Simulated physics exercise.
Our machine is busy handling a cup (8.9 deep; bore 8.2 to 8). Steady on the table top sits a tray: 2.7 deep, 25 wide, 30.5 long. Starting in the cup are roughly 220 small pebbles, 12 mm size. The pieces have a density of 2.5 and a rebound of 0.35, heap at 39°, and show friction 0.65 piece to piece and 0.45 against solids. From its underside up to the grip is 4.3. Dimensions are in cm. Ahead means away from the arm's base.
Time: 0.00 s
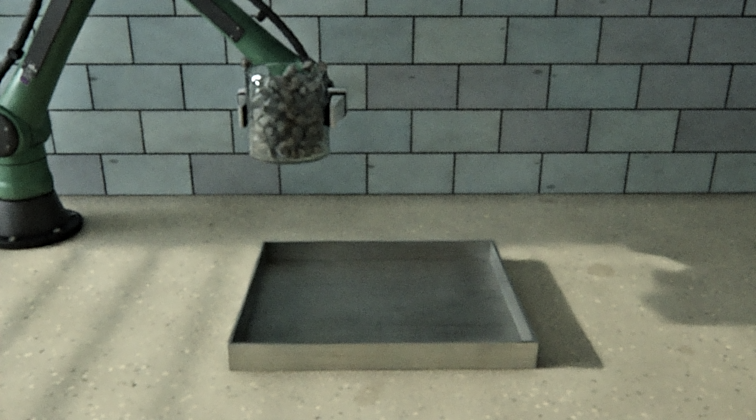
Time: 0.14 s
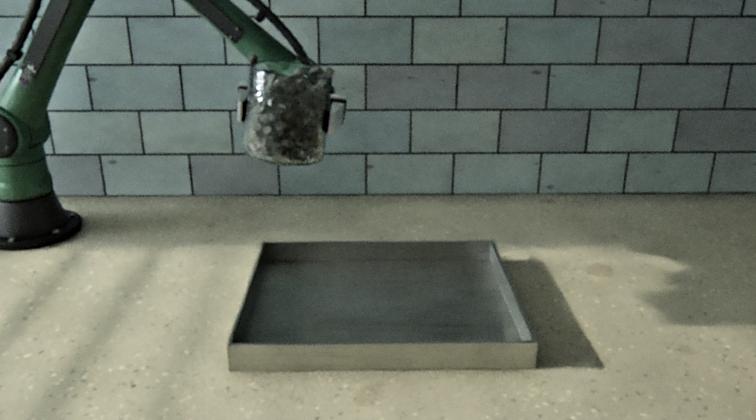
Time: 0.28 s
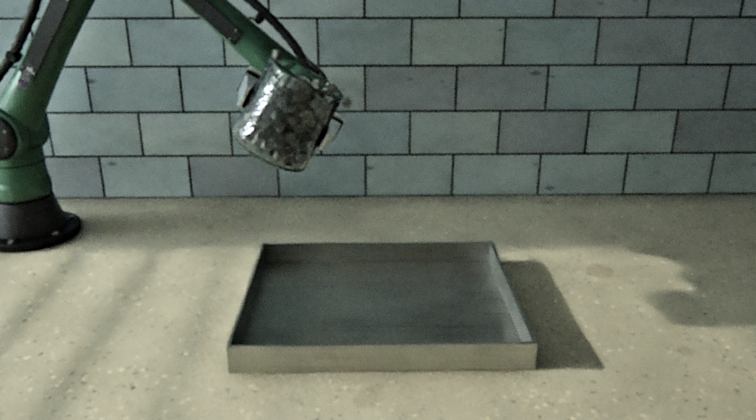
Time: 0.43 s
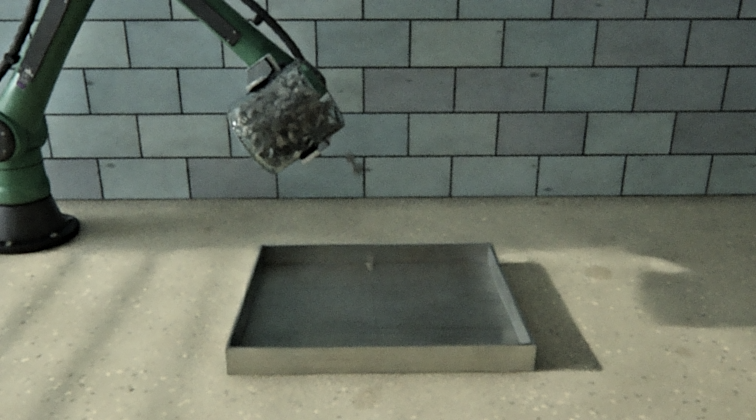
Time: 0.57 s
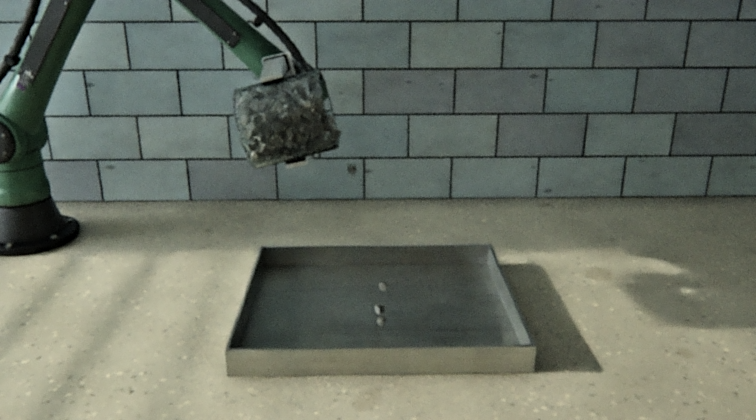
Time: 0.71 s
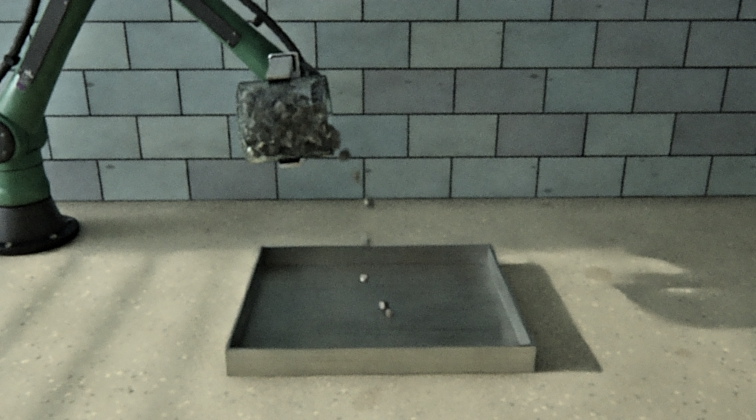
The clip shows a green robotic arm holding a clear cup of small pebbles above a shallow tray on a table top, gradually tilting it forward until it lies nearly sideways, as a few pebbles drop into the tray.
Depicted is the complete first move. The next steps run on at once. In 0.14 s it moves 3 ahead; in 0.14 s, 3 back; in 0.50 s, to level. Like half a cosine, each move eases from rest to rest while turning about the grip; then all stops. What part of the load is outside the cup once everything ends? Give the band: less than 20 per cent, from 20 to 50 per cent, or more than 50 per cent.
The band is from 20 to 50 per cent.
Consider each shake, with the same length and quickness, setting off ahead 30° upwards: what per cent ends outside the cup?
I'd say close to 25 per cent.
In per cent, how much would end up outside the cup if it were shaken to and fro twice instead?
Estimate: Around 35 %.
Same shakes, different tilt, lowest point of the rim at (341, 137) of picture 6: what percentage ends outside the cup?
I'd put it at roughly 10 %.
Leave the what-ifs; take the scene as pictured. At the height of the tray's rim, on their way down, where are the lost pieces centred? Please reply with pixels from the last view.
Close to pixel (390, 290).
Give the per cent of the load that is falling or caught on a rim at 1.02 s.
Estimated fraction: Near 11 %.
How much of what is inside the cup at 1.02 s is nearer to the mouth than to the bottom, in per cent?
Roughly 45 per cent.
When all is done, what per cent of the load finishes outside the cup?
Around 25 in a hundred.
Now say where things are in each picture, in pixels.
The first frame shows cup middle at (288, 113), level; upper third of the load around (287, 95), from x 245 to 325, top at y 65; 215 in the cup.
The second frame shows cup middle at (287, 114), tilted 8° forward; upper third of the load around (286, 95), from x 250 to 330, top at y 60.
The third frame shows cup middle at (287, 115), tilted 29° forward; upper third of the load around (285, 99), from x 245 to 350, top at y 55; 214 in the cup, 1 in flight or on a rim.
The fourth frame shows cup middle at (286, 118), tilted 56° forward; upper third of the load around (282, 102), from x 240 to 370, top at y 80; 212 in the cup, 1 in the tray, 2 in flight or on a rim.
The fifth frame shows cup middle at (286, 120), tilted 77° forward; upper third of the load around (278, 103), from x 245 to 385, top at y 85; 211 in the cup, 3 in the tray, 1 in flight or on a rim.
The sixth frame shows cup middle at (286, 120), tilted 85° forward; upper third of the load around (274, 104), from x 245 to 400, top at y 85; 207 in the cup, 4 in the tray, 4 in flight or on a rim.
By 1.02 s, tilted 84° forward, highest piece 25 above the table; 170 in the cup, 21 in the tray, 24 in flight or on a rim.
By 1.33 s, tilted 19° forward, highest piece 27 above the table; 160 in the cup, 54 in the tray, 1 in flight or on a rim.
By 1.69 s, level, highest piece 28 above the table; 160 in the cup, 55 in the tray.
By 2.74 s, level, highest piece 28 above the table; 160 in the cup, 55 in the tray.
Final count, 160 in the cup, 55 in the tray. That is 26 % outside the cup.
